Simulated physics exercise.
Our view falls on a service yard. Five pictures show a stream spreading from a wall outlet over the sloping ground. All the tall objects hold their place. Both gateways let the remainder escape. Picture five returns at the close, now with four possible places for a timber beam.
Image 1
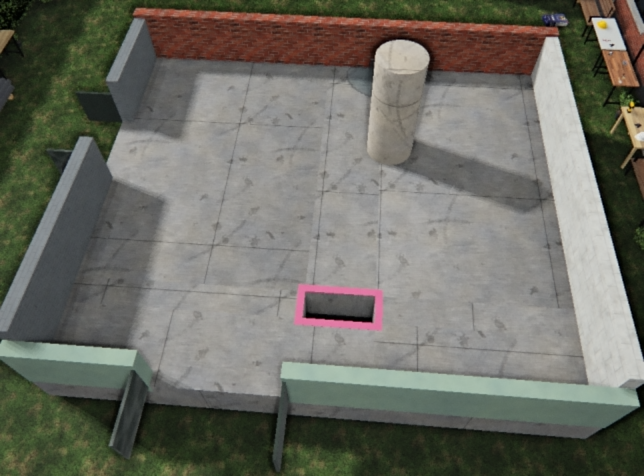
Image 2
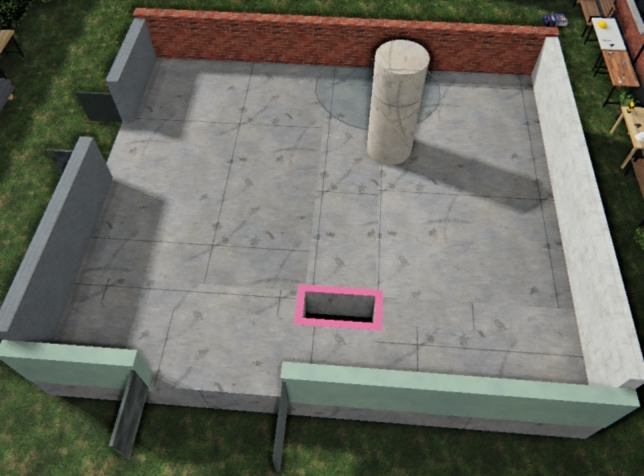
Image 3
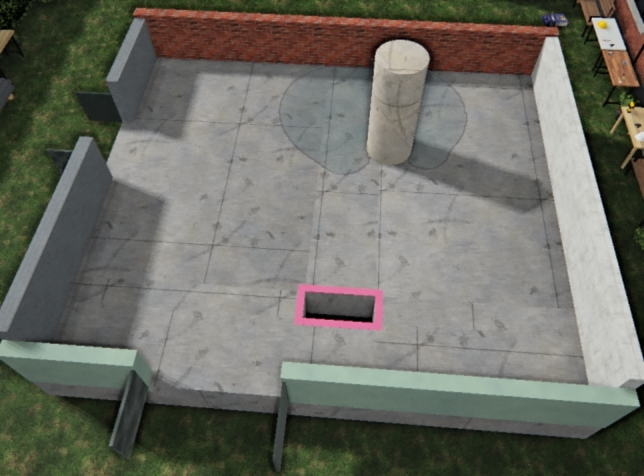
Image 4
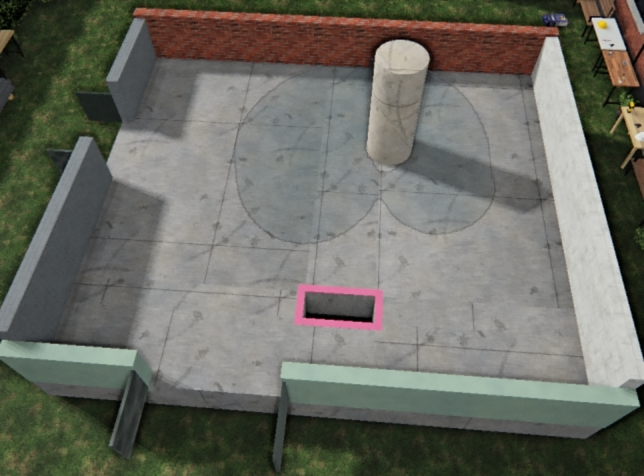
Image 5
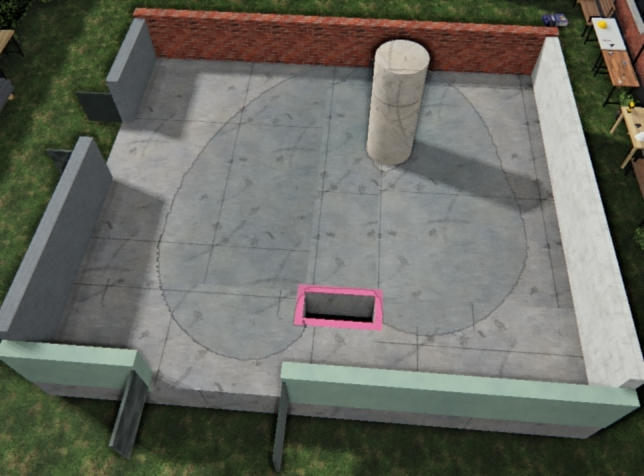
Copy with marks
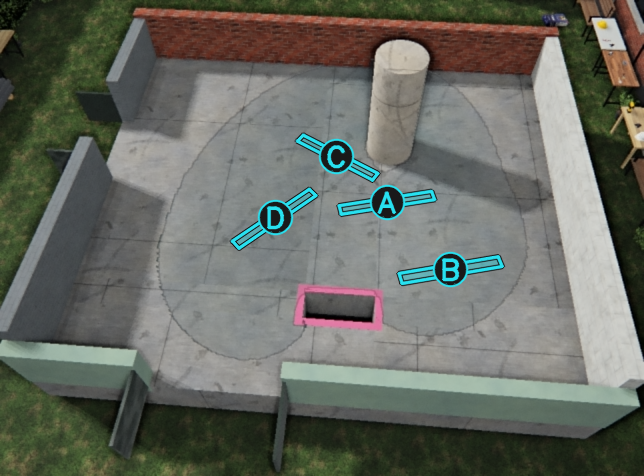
To begin with, a small patch of water shows around the top of a pale pillar near the brick wall of a walled yard. It spreads toward the viewer on both sides of the pillar, forming two rounded lobes, then widens across the paving and reaches the pink-edged drain pit, which takes water.
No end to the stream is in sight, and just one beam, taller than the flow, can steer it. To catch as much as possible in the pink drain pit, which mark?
I would pick place B.
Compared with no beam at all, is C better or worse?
Worse.
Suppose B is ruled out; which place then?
It is D.
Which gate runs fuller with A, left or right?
The right gate.
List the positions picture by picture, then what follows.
Outfall at (383, 65); pink drain pit at (339, 307); open gate at (219, 377); open gate at (124, 148); water covers 2 % of the ground and shows as far out as (359, 86); pink drain pit still dry.
Water covers 7 % of the ground and shows as far out as (348, 121); pink drain pit still dry.
Water covers 14 % of the ground and shows as far out as (339, 167); pink drain pit still dry.
Water covers 27 % of the ground and shows as far out as (268, 227); pink drain pit still dry.
Water covers 49 % of the ground and shows as far out as (214, 335); pink drain pit taking water.
On the marked copy, A from (340, 209) to (433, 195); B from (400, 278) to (500, 261); C from (300, 138) to (375, 176); D from (235, 244) to (312, 192).
For place A, about 12 % of the stream runs into the pink drain pit, about 86 % out by the gates.
For place B, about 38 % of the stream runs into the pink drain pit, about 61 % out by the gates.
For place C, about 14 % of the stream runs into the pink drain pit, about 84 % out by the gates.
For place D, about 21 % of the stream runs into the pink drain pit, about 77 % out by the gates.
